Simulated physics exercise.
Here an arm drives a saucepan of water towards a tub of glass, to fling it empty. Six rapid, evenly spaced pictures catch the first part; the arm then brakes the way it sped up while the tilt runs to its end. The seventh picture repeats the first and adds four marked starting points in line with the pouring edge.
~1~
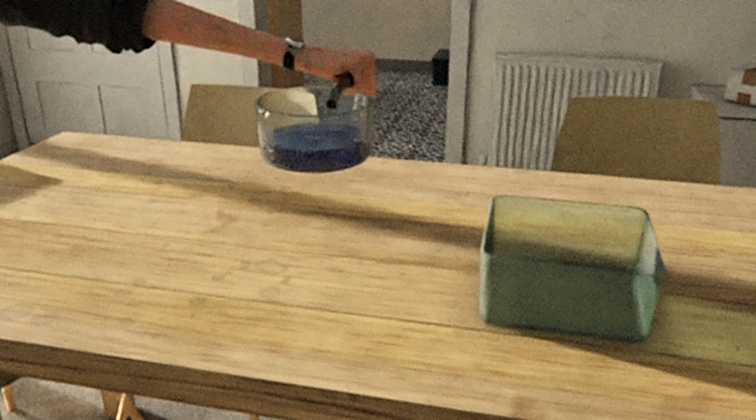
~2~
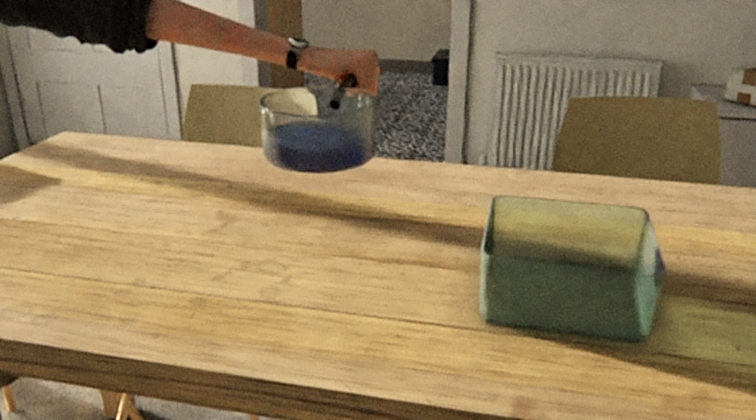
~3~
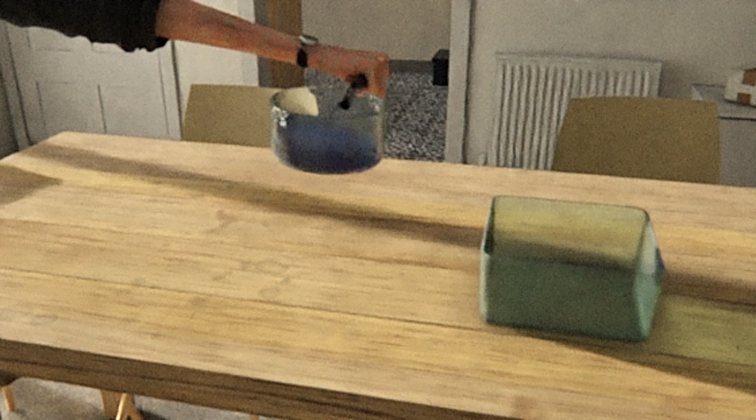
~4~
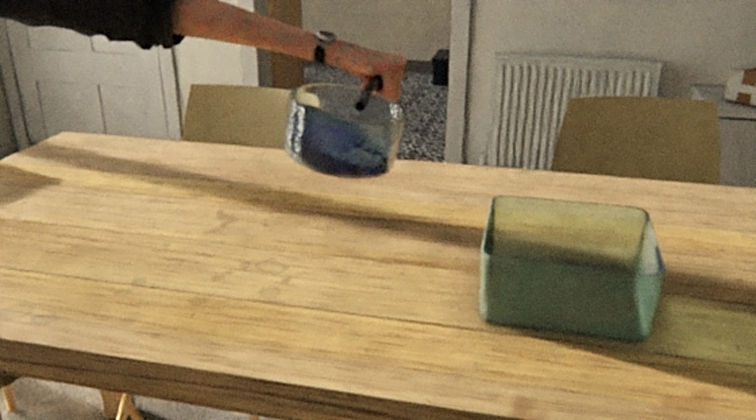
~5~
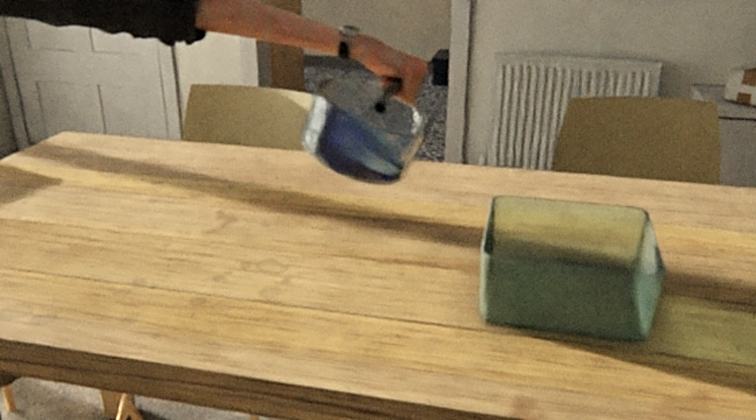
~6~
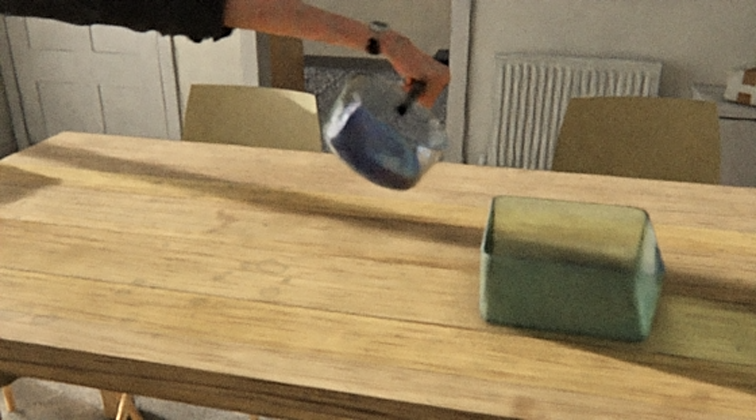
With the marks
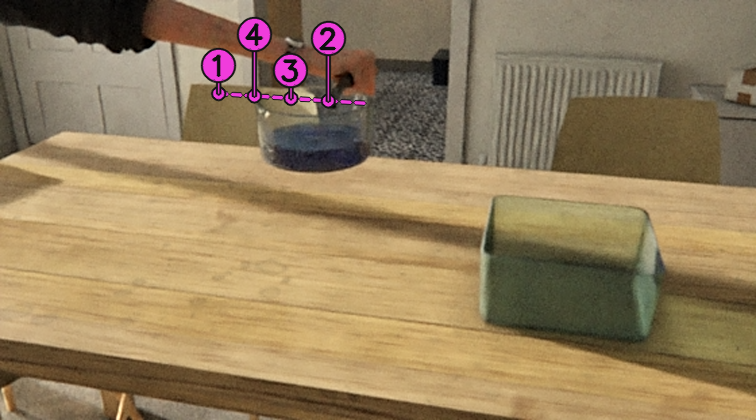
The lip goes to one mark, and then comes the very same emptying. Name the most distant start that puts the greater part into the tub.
2 is the one.
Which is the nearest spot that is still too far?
Here it is spot 3.
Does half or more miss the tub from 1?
Yes.
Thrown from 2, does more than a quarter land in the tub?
Yes, clearly.
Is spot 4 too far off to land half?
Yes.
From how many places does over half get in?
One.
On the marked copy, 1 at (218, 93); 2 at (328, 100); 3 at (290, 98); 4 at (254, 96).
For spot 1, about 0 % lands in the tub, 97 % falls short.
For spot 2, about 66 % lands in the tub, 31 % falls short and 3 % goes beside or beyond.
For spot 3, about 35 % lands in the tub, 53 % falls short and 12 % goes beside or beyond.
For spot 4, about 16 % lands in the tub, 81 % falls short and 4 % goes beside or beyond.
